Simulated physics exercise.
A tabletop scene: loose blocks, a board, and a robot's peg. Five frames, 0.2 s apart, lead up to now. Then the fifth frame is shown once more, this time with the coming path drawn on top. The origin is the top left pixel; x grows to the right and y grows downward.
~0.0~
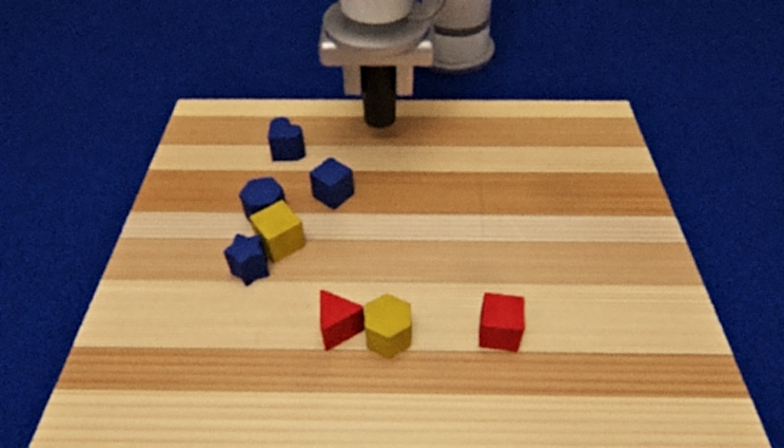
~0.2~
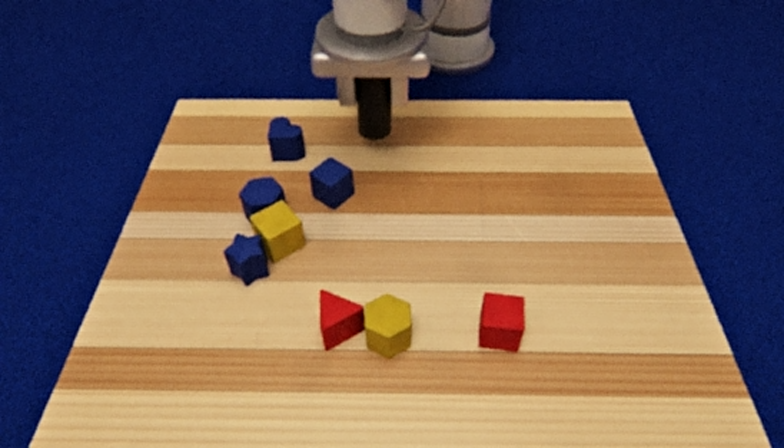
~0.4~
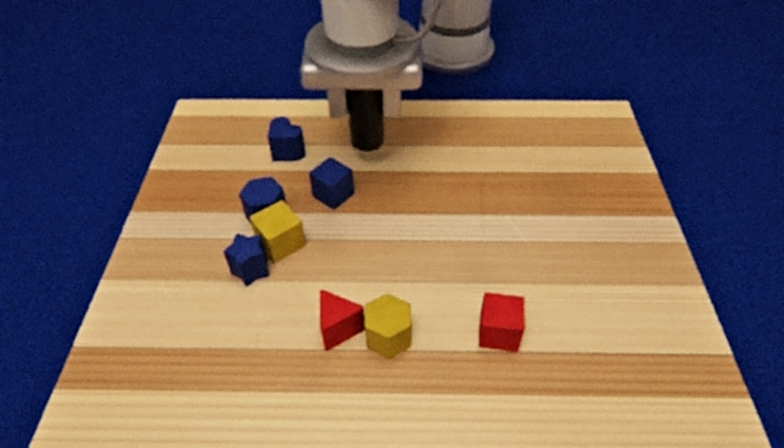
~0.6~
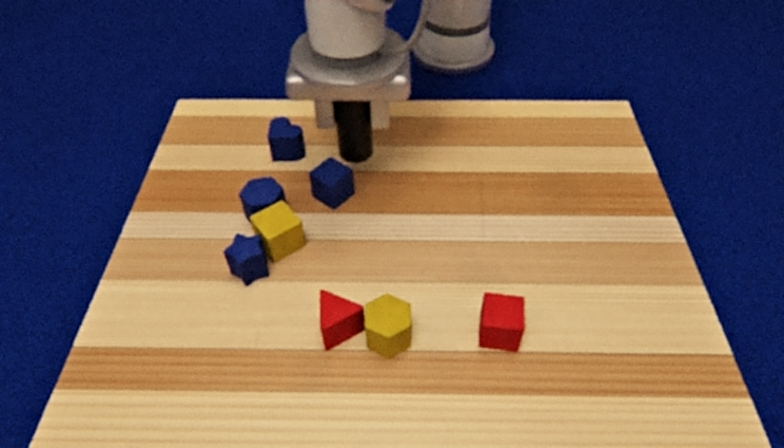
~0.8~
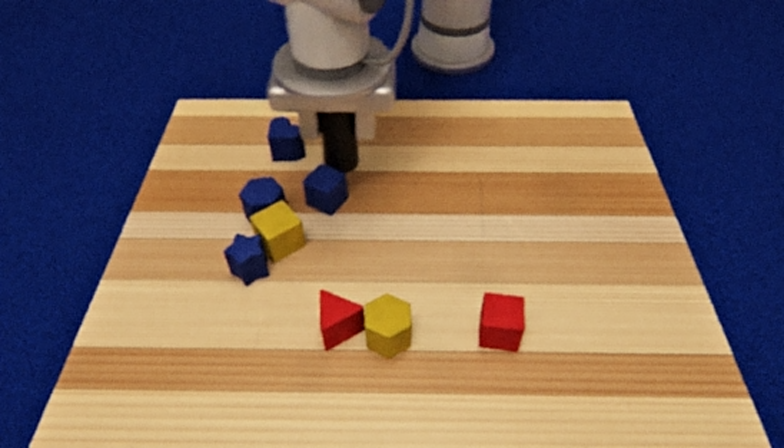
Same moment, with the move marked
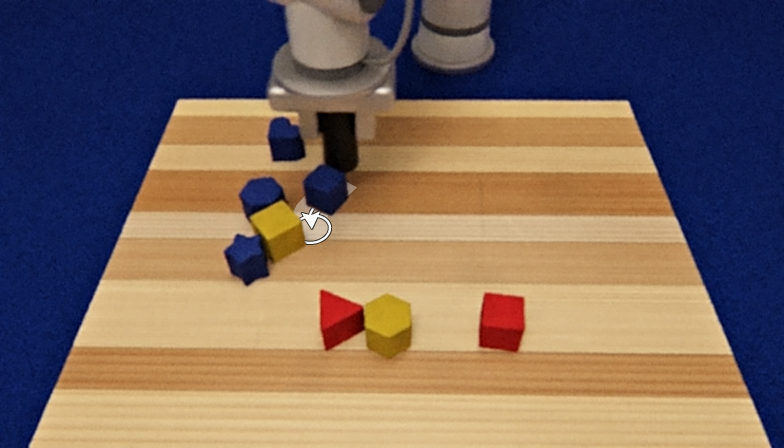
Robot arm moving its black peg down and left over a striped wooden board of coloured blocks, nudging a blue cube slightly.
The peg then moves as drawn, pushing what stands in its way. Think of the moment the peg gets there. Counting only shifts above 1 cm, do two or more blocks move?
My answer is yes.
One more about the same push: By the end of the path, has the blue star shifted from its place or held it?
Moved.
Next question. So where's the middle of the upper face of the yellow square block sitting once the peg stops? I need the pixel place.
At pixel (251, 247).
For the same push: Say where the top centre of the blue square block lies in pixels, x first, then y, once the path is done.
Around (285, 229).
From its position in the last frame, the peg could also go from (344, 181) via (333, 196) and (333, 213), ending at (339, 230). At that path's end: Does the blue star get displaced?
My answer is yes.
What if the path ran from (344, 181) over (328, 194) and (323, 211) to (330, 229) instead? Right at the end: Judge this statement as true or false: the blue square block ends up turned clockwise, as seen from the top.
This is true.
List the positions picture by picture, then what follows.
The first picture shows lower end of the peg at (380, 119), tops of blocks, blue star at (244, 247), blue hexagonal block at (261, 190), yellow square block at (275, 219), blue square block at (331, 171).
The second picture shows peg at (375, 130), blocks as before.
The third picture shows peg at (367, 141), blocks as before.
The fourth picture shows peg at (356, 152), blocks as before.
The fifth picture shows peg at (342, 163), blue star at (244, 247), blue hexagonal block at (261, 190), yellow square block at (275, 219), blue square block at (324, 177).
The drawn path runs from (344, 181) through (328, 195) and (312, 210) to (312, 229).
What follows on the original path. Halfway along, peg at (317, 184); blue star at (242, 250); yellow square block at (269, 223), turned 15° anticlockwise; blue square block at (299, 201).
At the end, peg at (309, 211); blue star at (218, 269), turned 35° clockwise; blue hexagonal block not moved; yellow square block at (251, 247); blue square block at (285, 229).
